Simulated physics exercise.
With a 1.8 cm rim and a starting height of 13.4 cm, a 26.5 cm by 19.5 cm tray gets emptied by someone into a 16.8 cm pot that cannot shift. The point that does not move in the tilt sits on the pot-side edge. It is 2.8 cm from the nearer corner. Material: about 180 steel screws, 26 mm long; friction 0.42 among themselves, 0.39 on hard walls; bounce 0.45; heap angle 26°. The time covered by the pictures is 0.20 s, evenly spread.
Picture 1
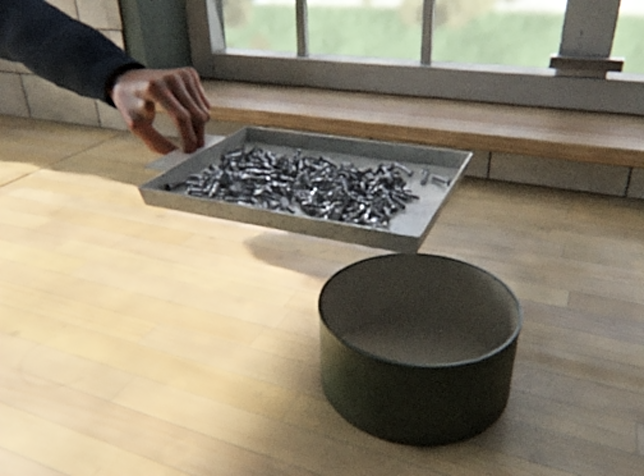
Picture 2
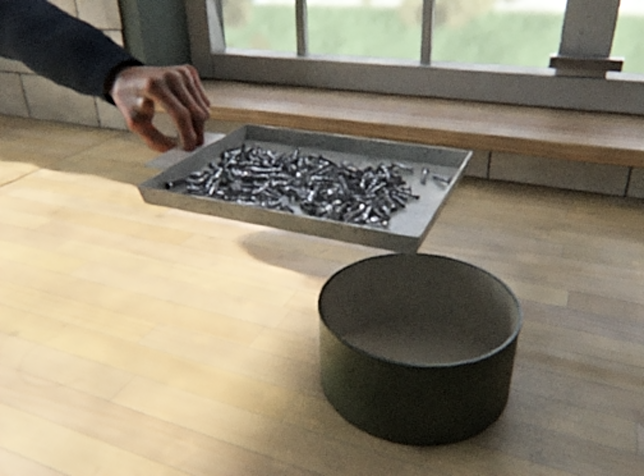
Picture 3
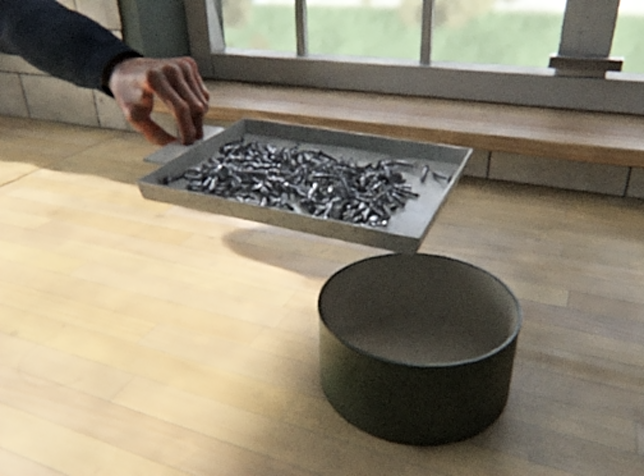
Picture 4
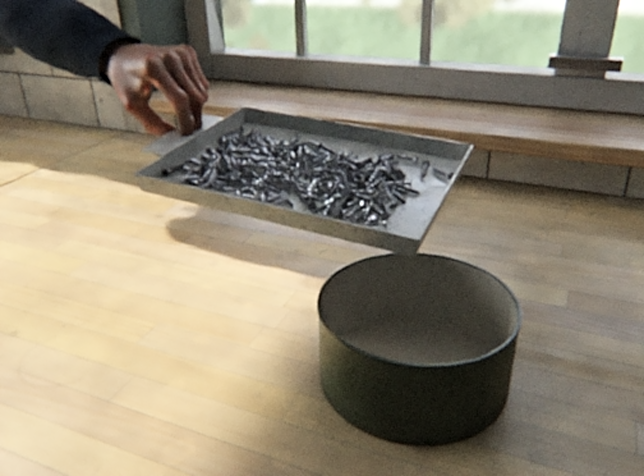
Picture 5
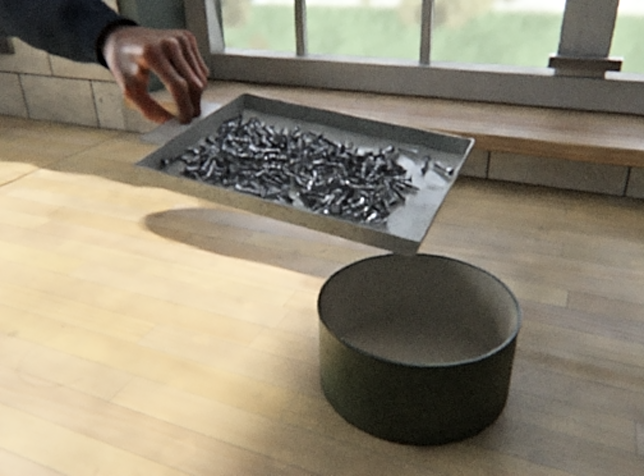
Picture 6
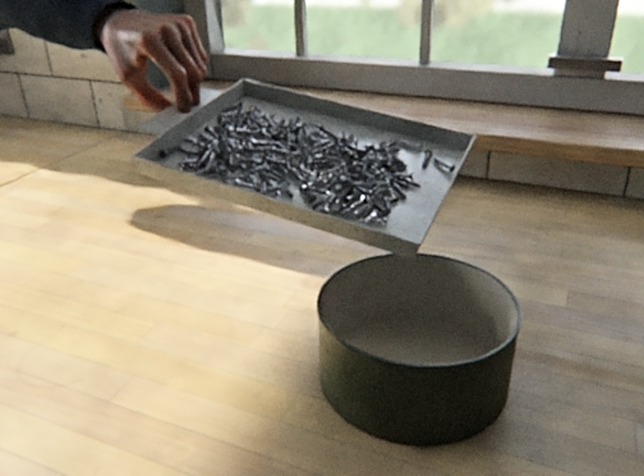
We see a hand at the left holding a shallow metal tray of small steel screws above a wooden counter, near a dark round pot; the hand then raises its side, gradually slanting the tray down toward the right.
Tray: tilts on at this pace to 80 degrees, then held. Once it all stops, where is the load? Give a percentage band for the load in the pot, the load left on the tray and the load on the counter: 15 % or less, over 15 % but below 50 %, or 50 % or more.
Pot: 50 % or more; left on the tray: Up to 15 %; counter: Up to 15 %.
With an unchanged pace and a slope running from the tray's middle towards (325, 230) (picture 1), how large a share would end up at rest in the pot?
Something like 70 in a hundred.
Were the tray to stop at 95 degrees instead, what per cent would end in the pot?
In that case some 100 per cent.
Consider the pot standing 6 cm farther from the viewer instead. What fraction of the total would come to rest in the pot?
It would come to roughly 15 percent.
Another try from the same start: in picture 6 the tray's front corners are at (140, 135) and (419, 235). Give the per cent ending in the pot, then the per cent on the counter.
Pot 30 % / counter 45 %.
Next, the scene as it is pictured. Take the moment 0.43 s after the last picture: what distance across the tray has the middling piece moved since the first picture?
I'd say close to 5 centimetres.
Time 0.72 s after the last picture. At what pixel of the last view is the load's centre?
Estimated centre of load: Around (404, 214).
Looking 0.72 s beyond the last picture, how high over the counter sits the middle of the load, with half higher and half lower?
Roughly 16 centimetres, more or less.
Then, 0.43 s after the last picture, tilt 44 degrees; the tray holds 100 %, the pot 0 %.
Then, 0.72 s after the last picture, tilt 66 degrees; the tray holds 90 %, the pot 5 %.
Then, 1.11 s after the last picture, tilt 80 degrees; the tray holds 10 %, the pot 85 %.
In the end, pot 100 %, tray 0 %, counter 0 %.
